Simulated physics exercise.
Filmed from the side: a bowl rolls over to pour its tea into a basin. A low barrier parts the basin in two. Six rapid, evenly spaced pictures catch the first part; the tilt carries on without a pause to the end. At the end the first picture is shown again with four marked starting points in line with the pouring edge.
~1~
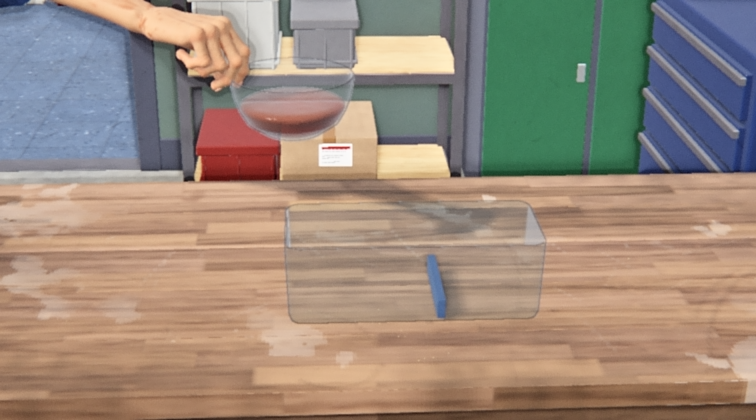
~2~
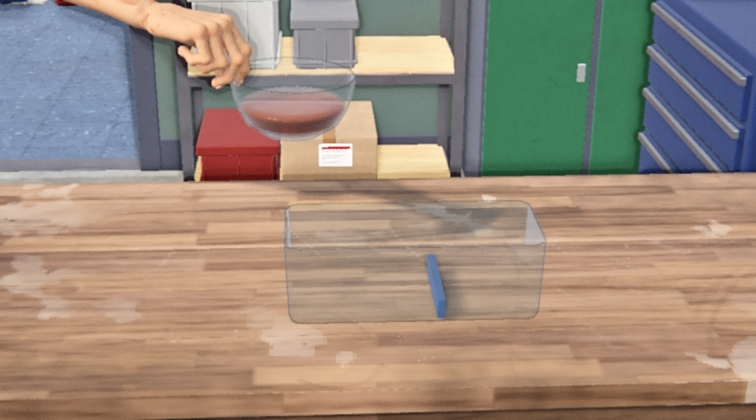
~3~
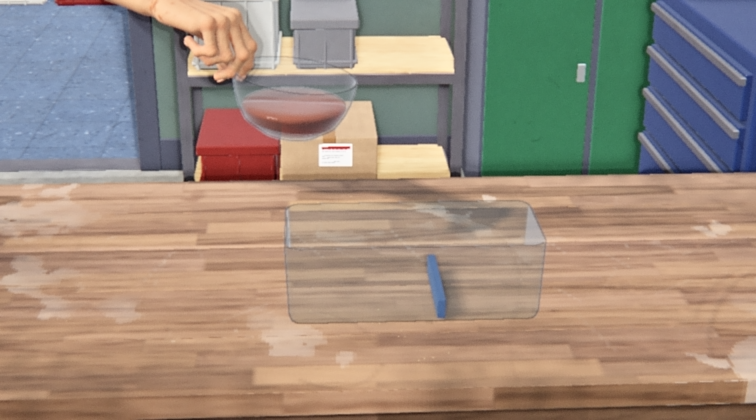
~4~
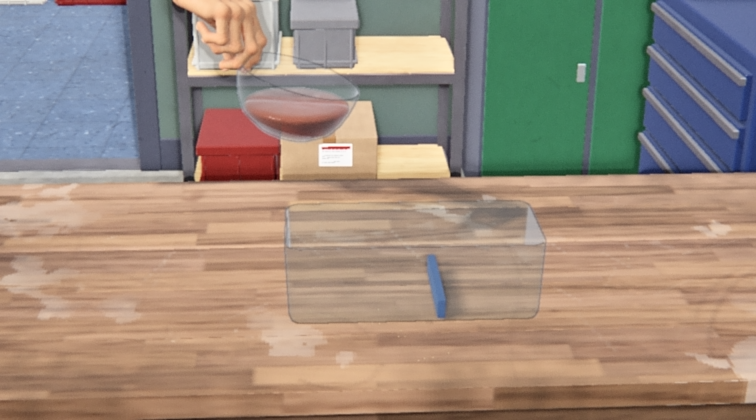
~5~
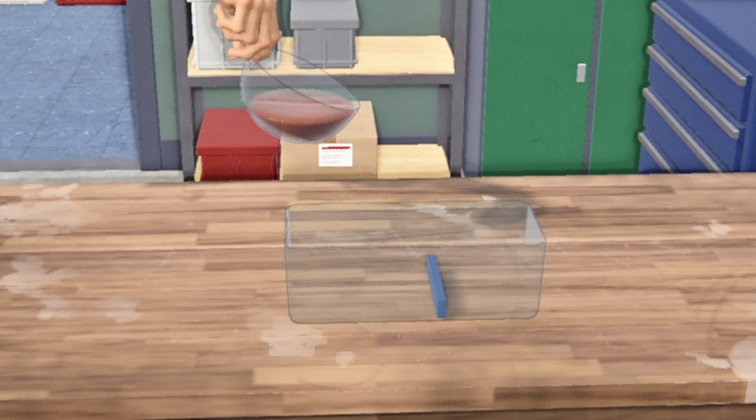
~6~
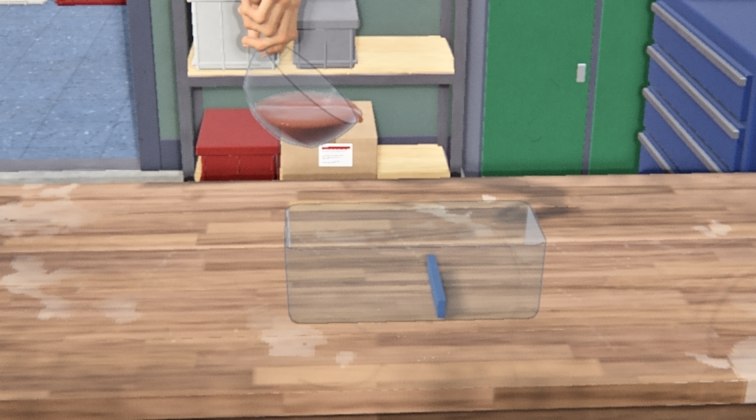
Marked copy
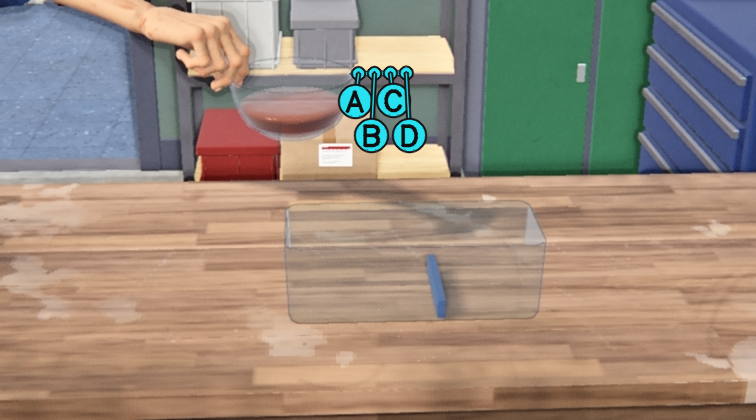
A hand tips a clear bowl of reddish-brown tea rightward until liquid reaches its lip.
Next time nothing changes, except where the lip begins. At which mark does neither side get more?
Choose D.
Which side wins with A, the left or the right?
The left side.
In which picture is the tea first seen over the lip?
Picture 6.
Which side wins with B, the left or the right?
The left one.
On the marked copy, A at (358, 73); B at (374, 73); C at (390, 73); D at (406, 73).
With A, about 85 % ends left of the wall and 14 % right of it.
With B, about 89 % ends left of the wall and 10 % right of it.
With C, about 74 % ends left of the wall and 24 % right of it.
With D, about 50 % ends left of the wall and 48 % right of it.
